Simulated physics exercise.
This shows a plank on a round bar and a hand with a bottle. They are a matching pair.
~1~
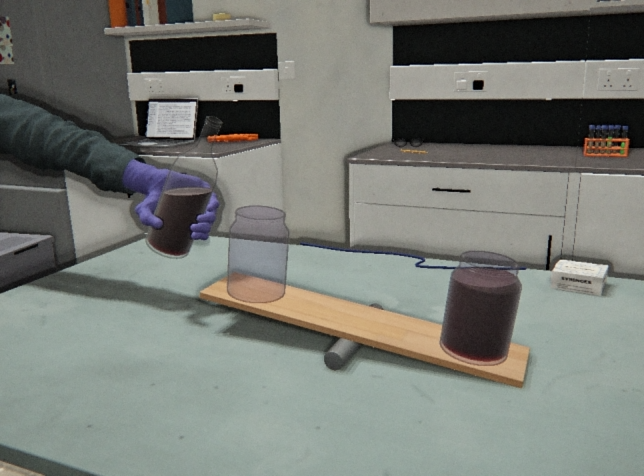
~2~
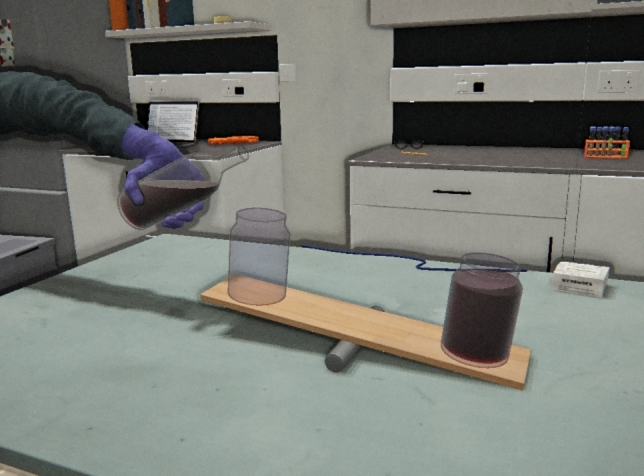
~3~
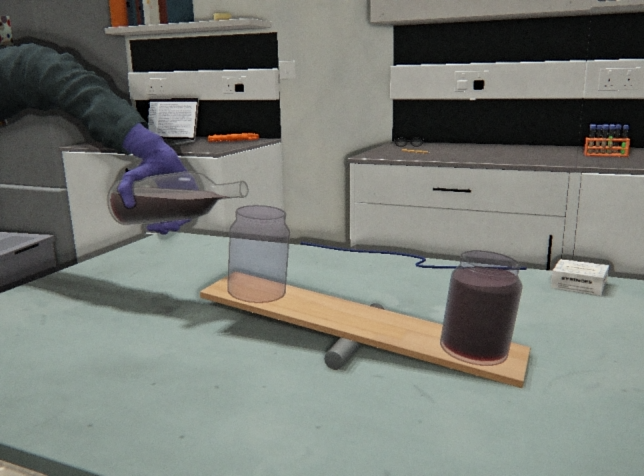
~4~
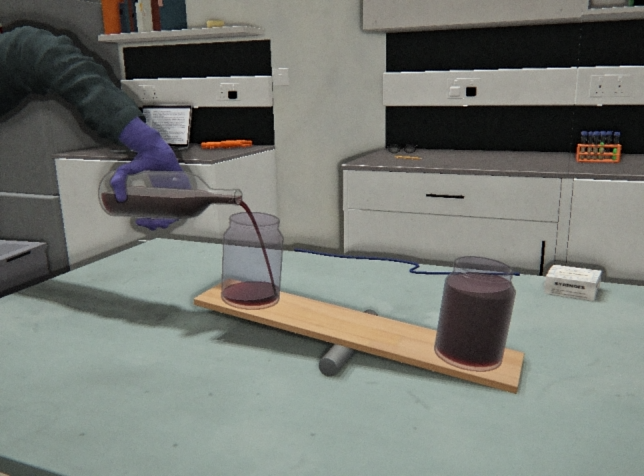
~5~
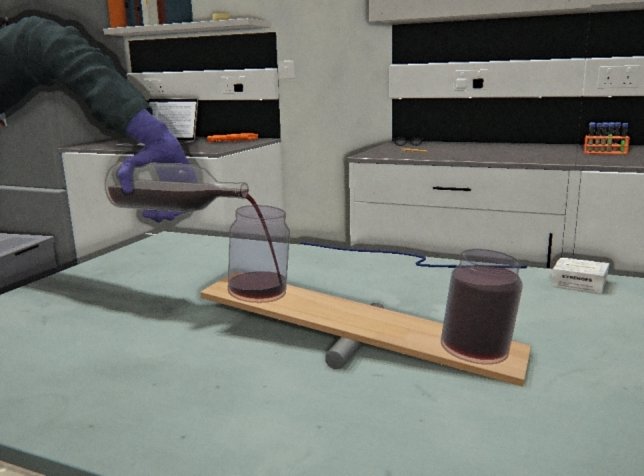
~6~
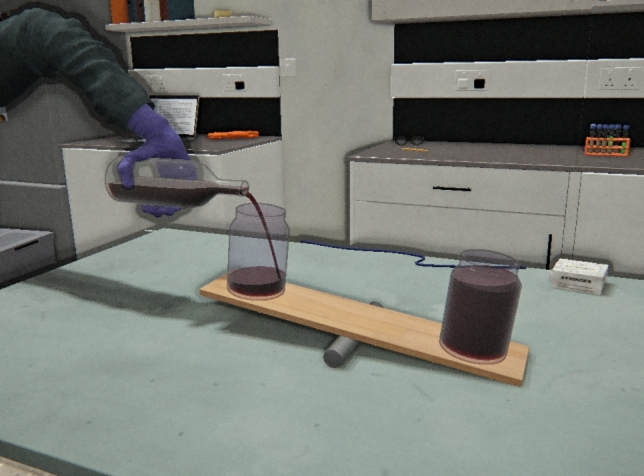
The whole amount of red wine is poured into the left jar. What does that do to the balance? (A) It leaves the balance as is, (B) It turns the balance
The answer is A.
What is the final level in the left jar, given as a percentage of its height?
I'd put it at some 55 per cent.
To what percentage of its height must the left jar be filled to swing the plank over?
That would be some 80 percent.
A moment on, the left jar is about a third full; the plank leans as before.
Further on, the left jar is about half full; the plank leans as before.
When it is over, the left jar is about half full; the plank leans as before.
